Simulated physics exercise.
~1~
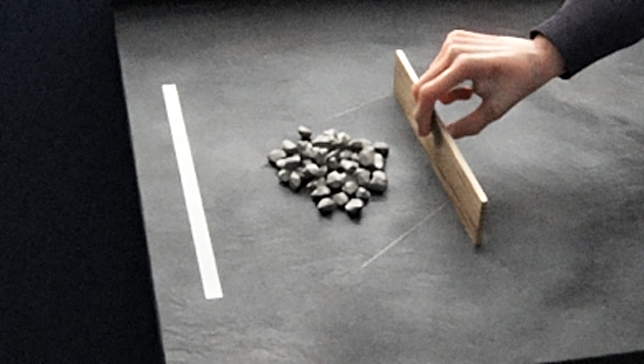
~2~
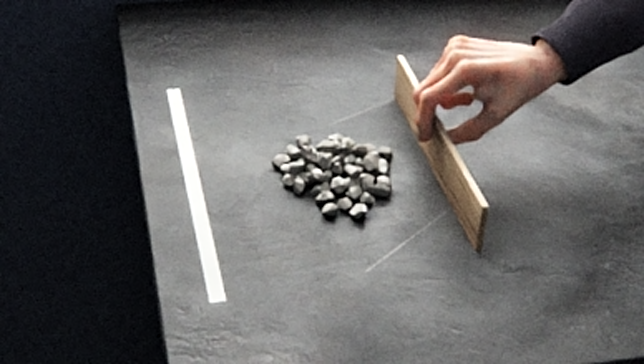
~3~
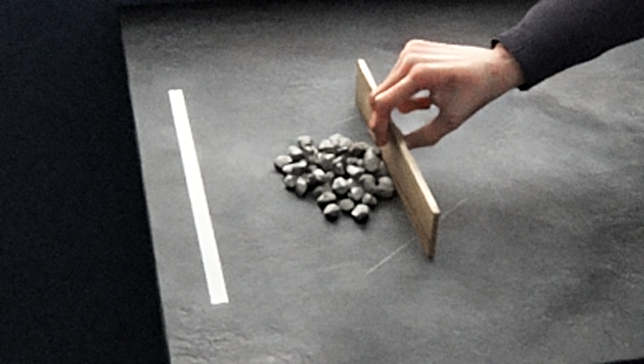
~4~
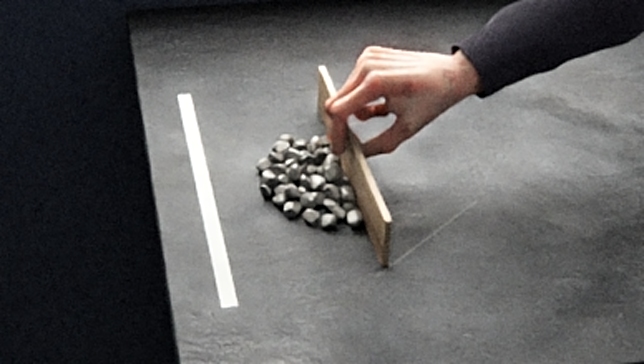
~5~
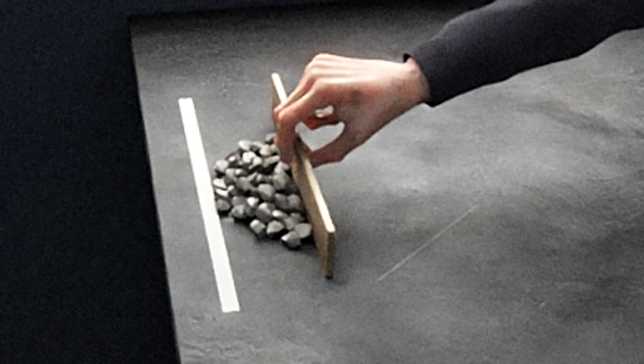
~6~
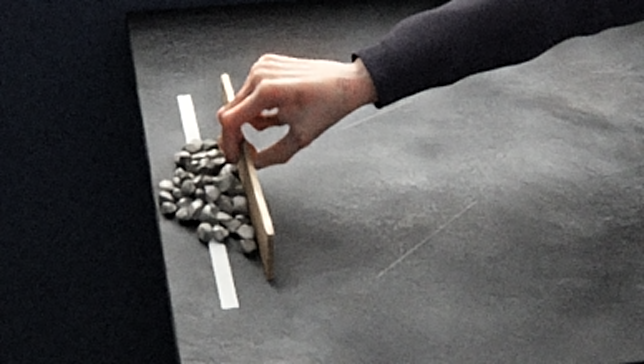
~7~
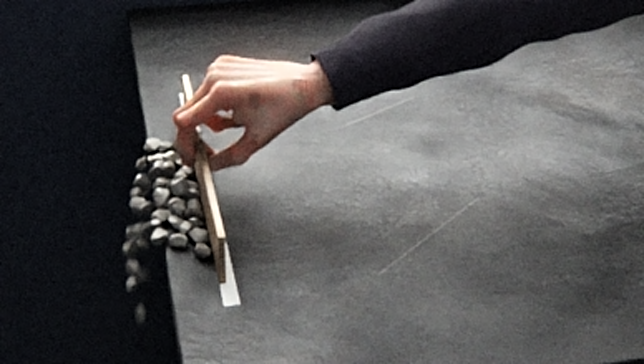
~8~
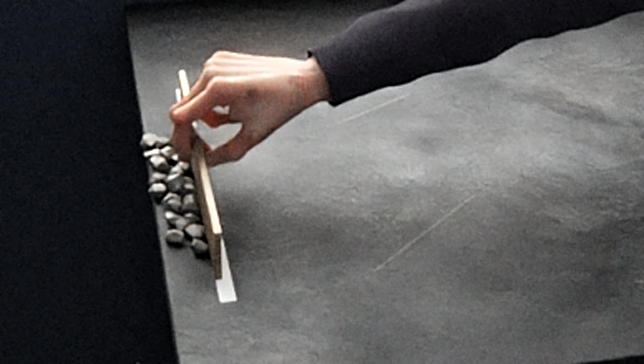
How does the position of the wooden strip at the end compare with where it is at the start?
At the start the wooden strip stands well to the right of the white tape, on the far side of the stones. By the end it is much farther left, standing at the tape near the left edge of the table.
At first, a hand holds a thin strip of wood upright on a dark table, just to the right of a heap of small grey stones, with a strip of white tape farther left. The hand then slides the wood left until it meets the heap. It keeps pushing, and the stones move together toward the tape and across it. As the wood reaches the tape, stones spill over the left edge of the table and drop away. The hand stops there, still gripping the wood, with the remaining stones gathered between it and the edge.
